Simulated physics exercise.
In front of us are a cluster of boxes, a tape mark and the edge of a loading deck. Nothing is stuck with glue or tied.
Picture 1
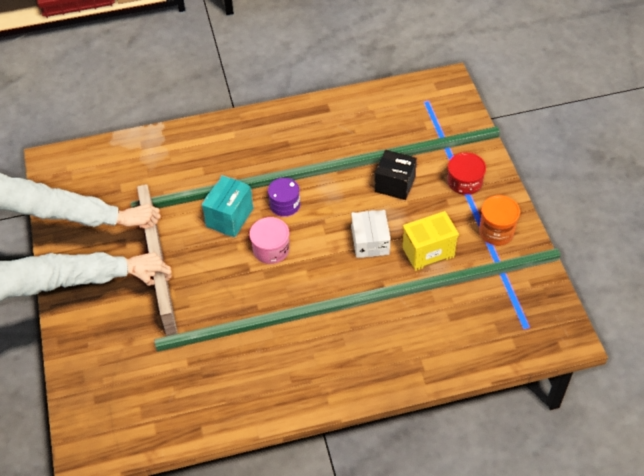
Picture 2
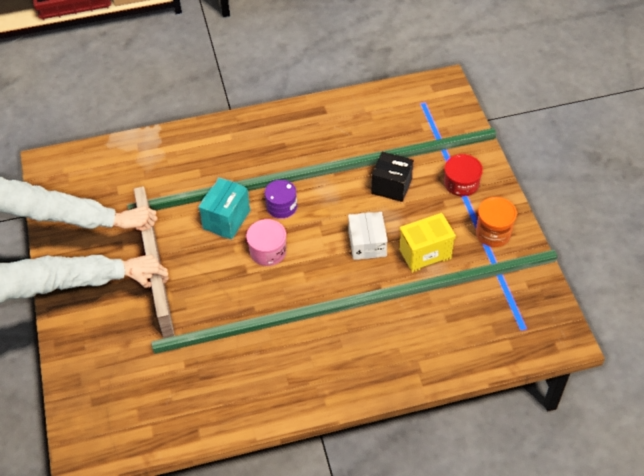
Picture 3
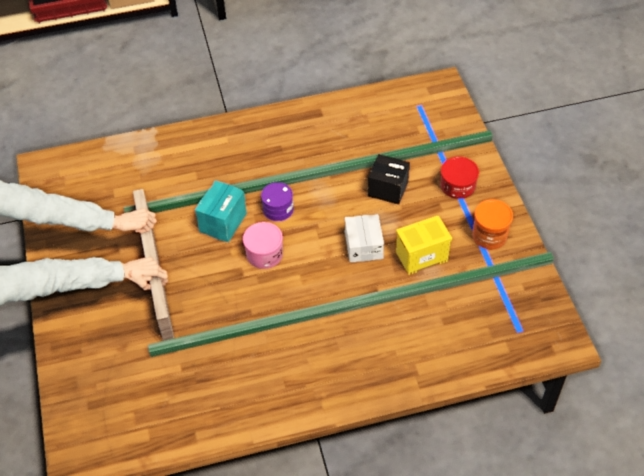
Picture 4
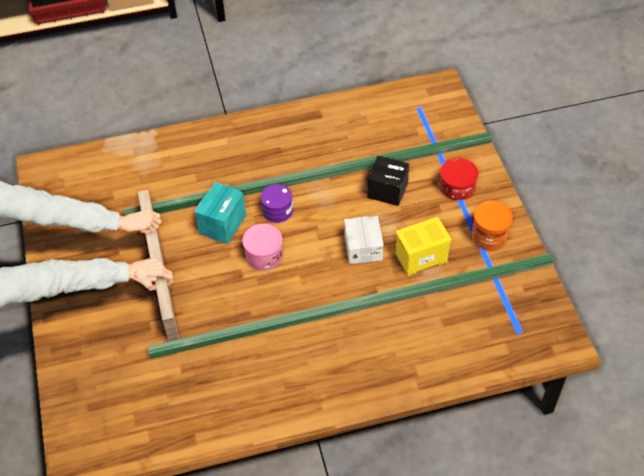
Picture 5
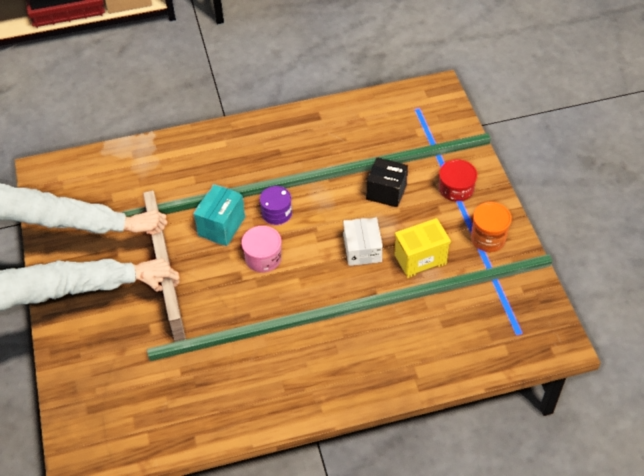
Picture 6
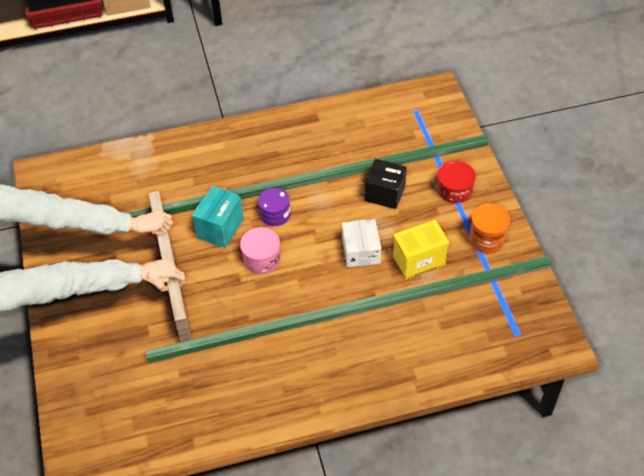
Two hands slide a plank slightly right along a wooden table toward boxes and round containers.
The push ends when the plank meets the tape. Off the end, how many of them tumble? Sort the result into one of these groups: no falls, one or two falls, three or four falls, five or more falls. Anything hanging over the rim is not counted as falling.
One or two falls.
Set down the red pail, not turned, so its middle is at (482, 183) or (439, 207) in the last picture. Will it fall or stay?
For the red pail: It comes off, then it keeps its place.
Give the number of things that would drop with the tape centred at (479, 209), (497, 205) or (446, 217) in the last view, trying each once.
The counts would be 4, 4 and 1.
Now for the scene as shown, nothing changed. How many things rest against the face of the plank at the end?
Contact count: 4.
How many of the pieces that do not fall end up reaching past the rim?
The number would be 3.
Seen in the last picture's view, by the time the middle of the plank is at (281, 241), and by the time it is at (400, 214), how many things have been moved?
Well, it's 3 at the first one and 7 at the second.
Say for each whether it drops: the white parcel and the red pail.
One by one: The white parcel stays aboard, the red pail ends up off.
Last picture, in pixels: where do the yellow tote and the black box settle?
Roughly (508, 246); the other one roughly (502, 172).
Soon after, none off yet; orange pail at rest near (489, 229); red pail at rest near (456, 182); yellow tote at rest near (420, 250).
After that, none off yet; orange pail at rest near (489, 229); red pail at rest near (456, 182); yellow tote displaced a little near (427, 253).
And then, none off yet; orange pail at rest near (489, 229); red pail displaced about its own width near (507, 181); yellow tote displaced about its own width near (453, 259).
In the end, the number that fall off is one or two; gone, red pail.
